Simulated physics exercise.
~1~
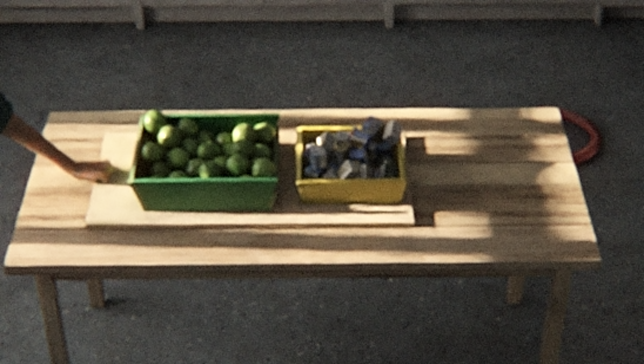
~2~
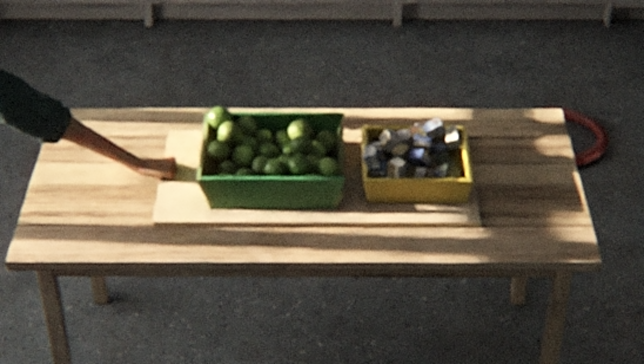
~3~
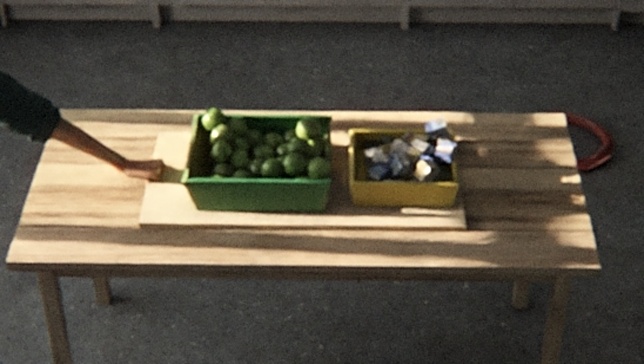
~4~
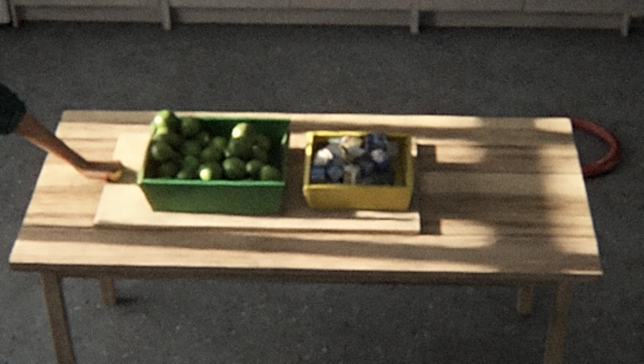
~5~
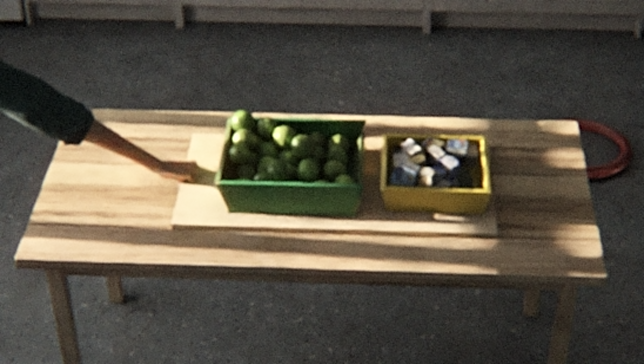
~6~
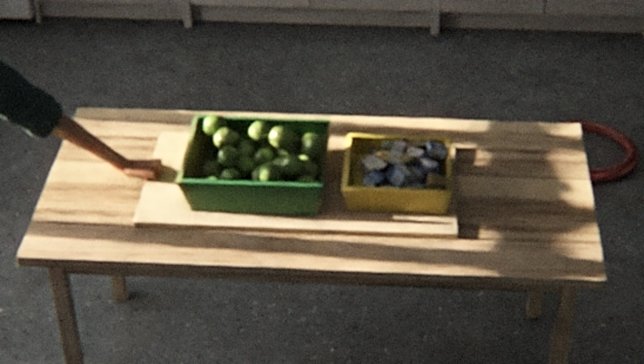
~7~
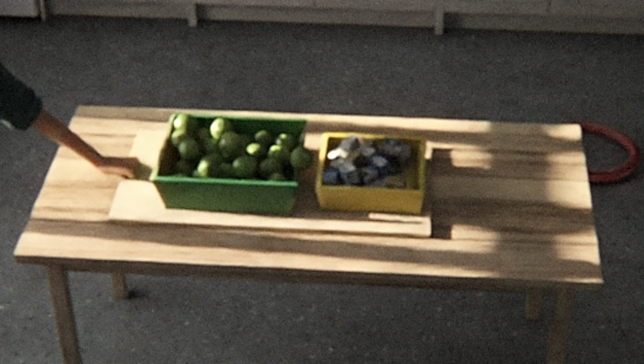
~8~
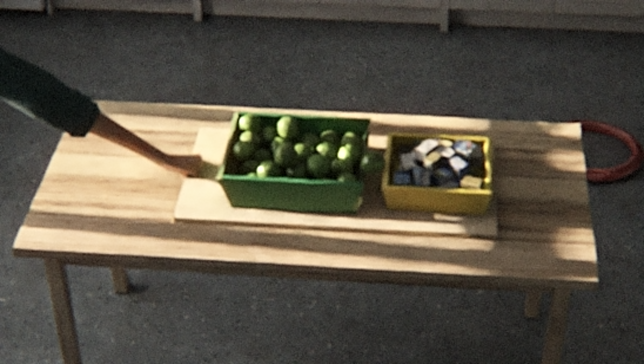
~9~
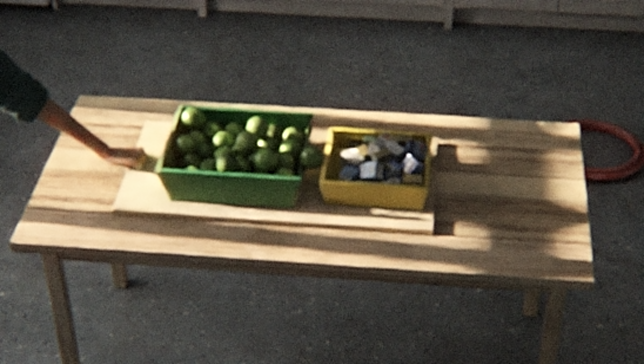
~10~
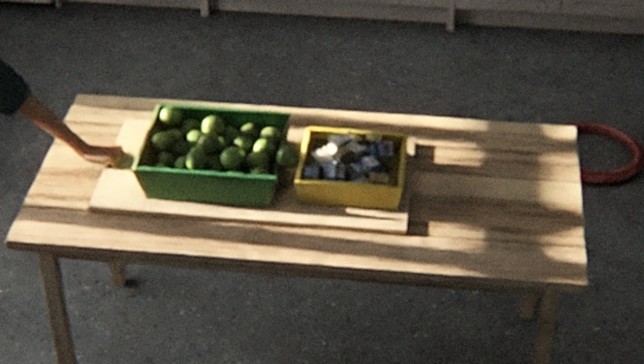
A hand slid a board holding a green tub of green apples and a yellow tub of small cartons right and left across a wooden table three times, ending back at the left, with one apple out of the green tub and every carton still in the yellow one.
